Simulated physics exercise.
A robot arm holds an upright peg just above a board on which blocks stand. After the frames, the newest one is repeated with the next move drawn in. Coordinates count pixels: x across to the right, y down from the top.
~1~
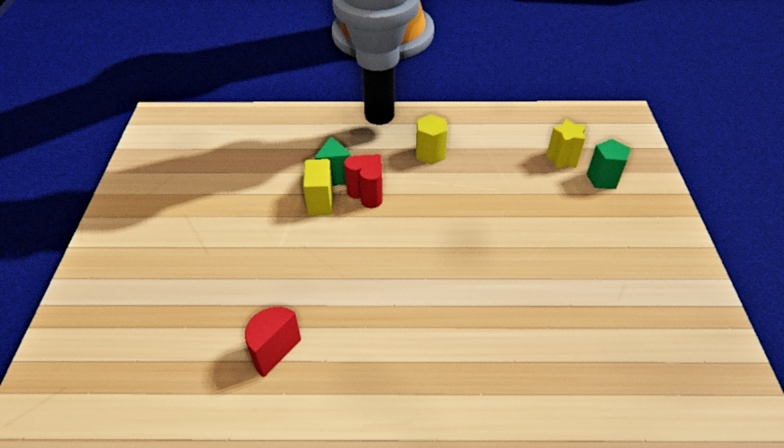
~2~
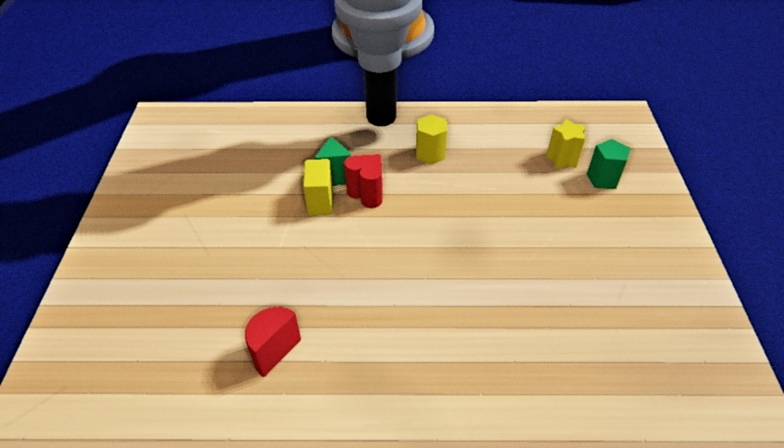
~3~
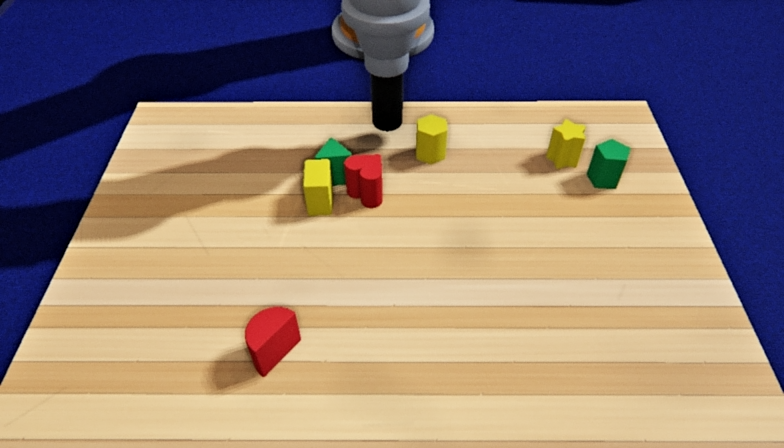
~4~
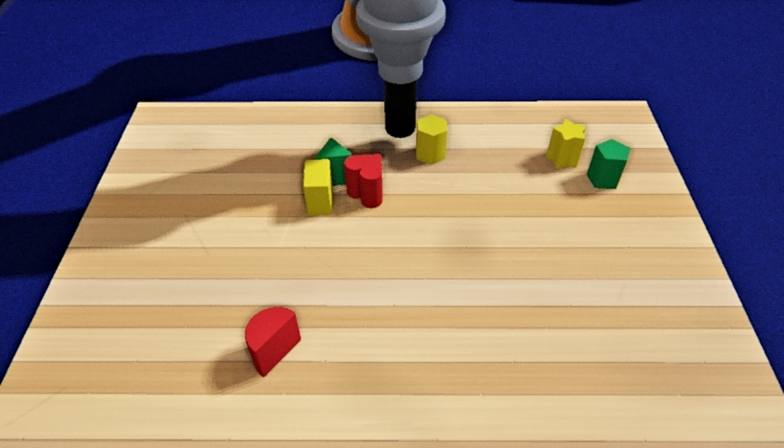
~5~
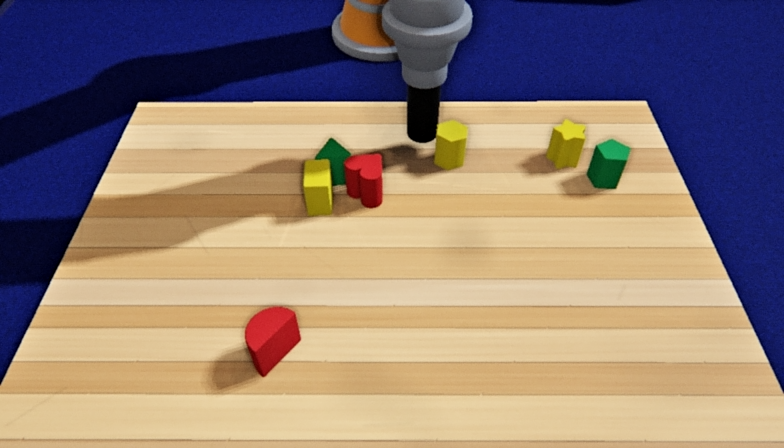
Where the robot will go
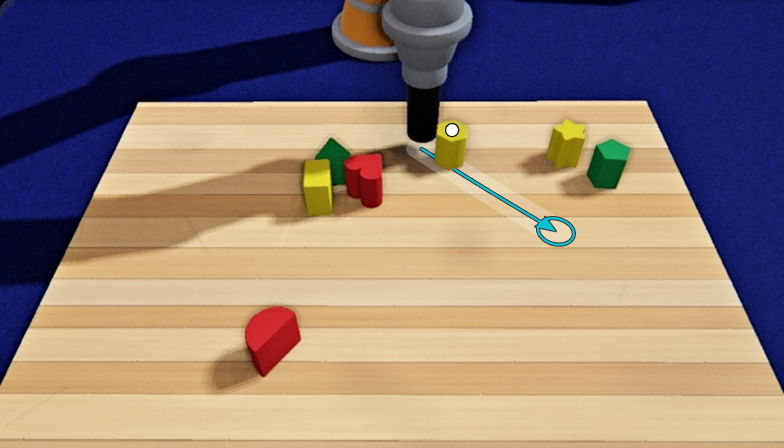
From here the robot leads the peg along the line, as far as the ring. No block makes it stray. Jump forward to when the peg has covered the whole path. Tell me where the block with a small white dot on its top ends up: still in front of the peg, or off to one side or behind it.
Slipped clear.
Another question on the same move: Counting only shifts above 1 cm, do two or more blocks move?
No, I don't think so.
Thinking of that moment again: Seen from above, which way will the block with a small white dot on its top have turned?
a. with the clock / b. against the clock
The correct letter is b.
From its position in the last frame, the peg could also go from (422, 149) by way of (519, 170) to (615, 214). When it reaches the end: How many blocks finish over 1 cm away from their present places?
I'd put the number at one.
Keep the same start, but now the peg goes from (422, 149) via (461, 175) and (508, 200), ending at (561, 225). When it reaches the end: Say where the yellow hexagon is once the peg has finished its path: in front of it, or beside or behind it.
The yellow hexagon won't stay at the front of the peg.
The drawn path runs straight from (422, 149) to (556, 231); the dot is on the yellow hexagon.
What follows on the original path. One third of the way, peg (464, 160); yellow hexagon (500, 149), turned 40° anticlockwise.
Two thirds of the way, peg (510, 188); yellow hexagon (532, 155), turned 115° anticlockwise.
At the end, peg (560, 217); red heart-shaped block not moved; yellow hexagon (532, 155), turned 115° anticlockwise.
